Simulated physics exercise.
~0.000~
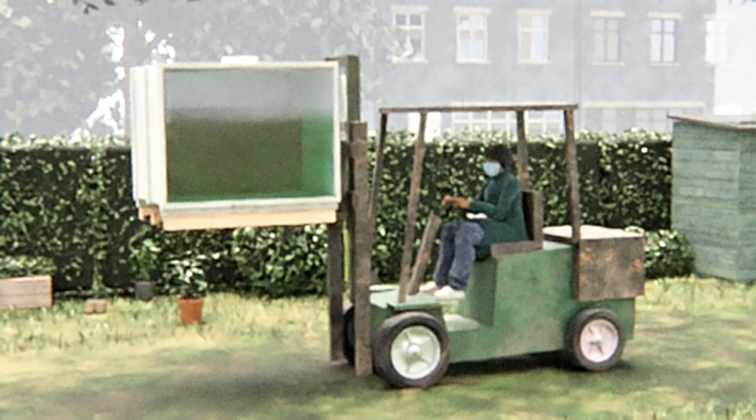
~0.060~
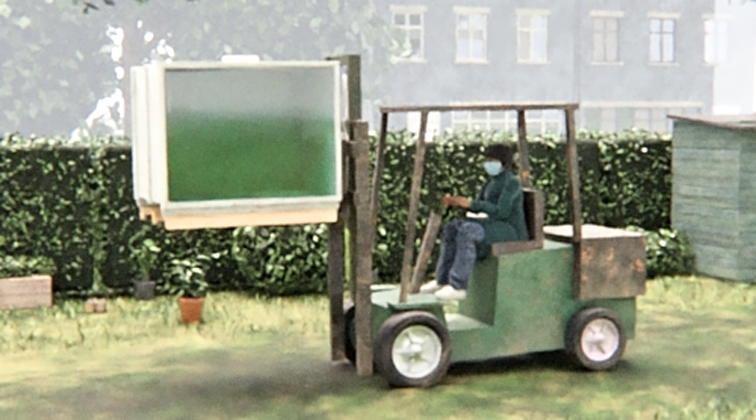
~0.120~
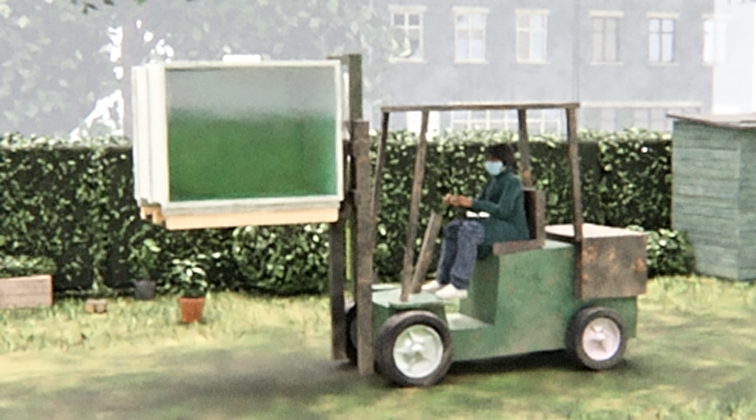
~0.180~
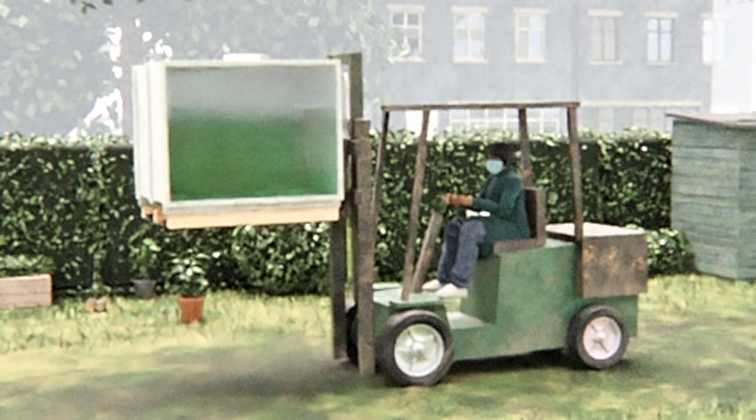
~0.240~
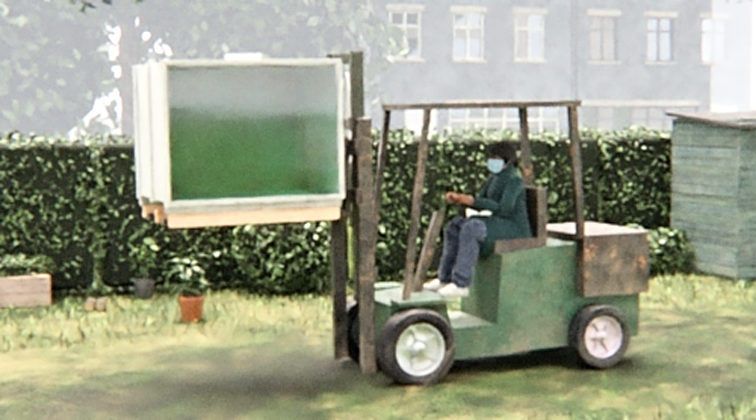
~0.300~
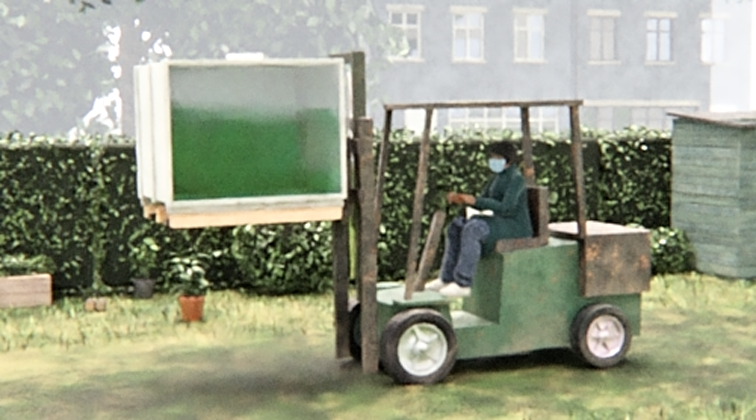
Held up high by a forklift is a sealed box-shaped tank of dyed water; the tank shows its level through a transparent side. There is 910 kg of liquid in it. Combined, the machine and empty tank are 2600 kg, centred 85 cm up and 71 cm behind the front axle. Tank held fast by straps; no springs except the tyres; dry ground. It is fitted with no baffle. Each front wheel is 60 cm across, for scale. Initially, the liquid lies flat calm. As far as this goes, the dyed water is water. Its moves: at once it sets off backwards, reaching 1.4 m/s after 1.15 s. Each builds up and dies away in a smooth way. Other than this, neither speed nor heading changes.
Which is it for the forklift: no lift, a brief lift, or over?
It rises then drops back.
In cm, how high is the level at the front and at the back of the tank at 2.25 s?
Measured: Front = 66 cm, back = 68 cm.
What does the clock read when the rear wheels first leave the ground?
It happens at roughly 0.65 s on the clock.
Then, 0.65 s in, the lean is 1° nose down, the rear 2 cm in the air; the liquid stands 51 cm at the back and 78 cm at the front.
Then, 1.40 s in, the lean is 4° nose down, the rear 11 cm in the air; the liquid stands 67 cm at the back and 64 cm at the front.
Then, 2.25 s in, the lean is 1° nose down, wheels down; the liquid stands 67 cm at the back and 65 cm at the front.
Then, 4.14 s in, all wheels are down again; the highest lift was 11 cm and the largest lean 4°.
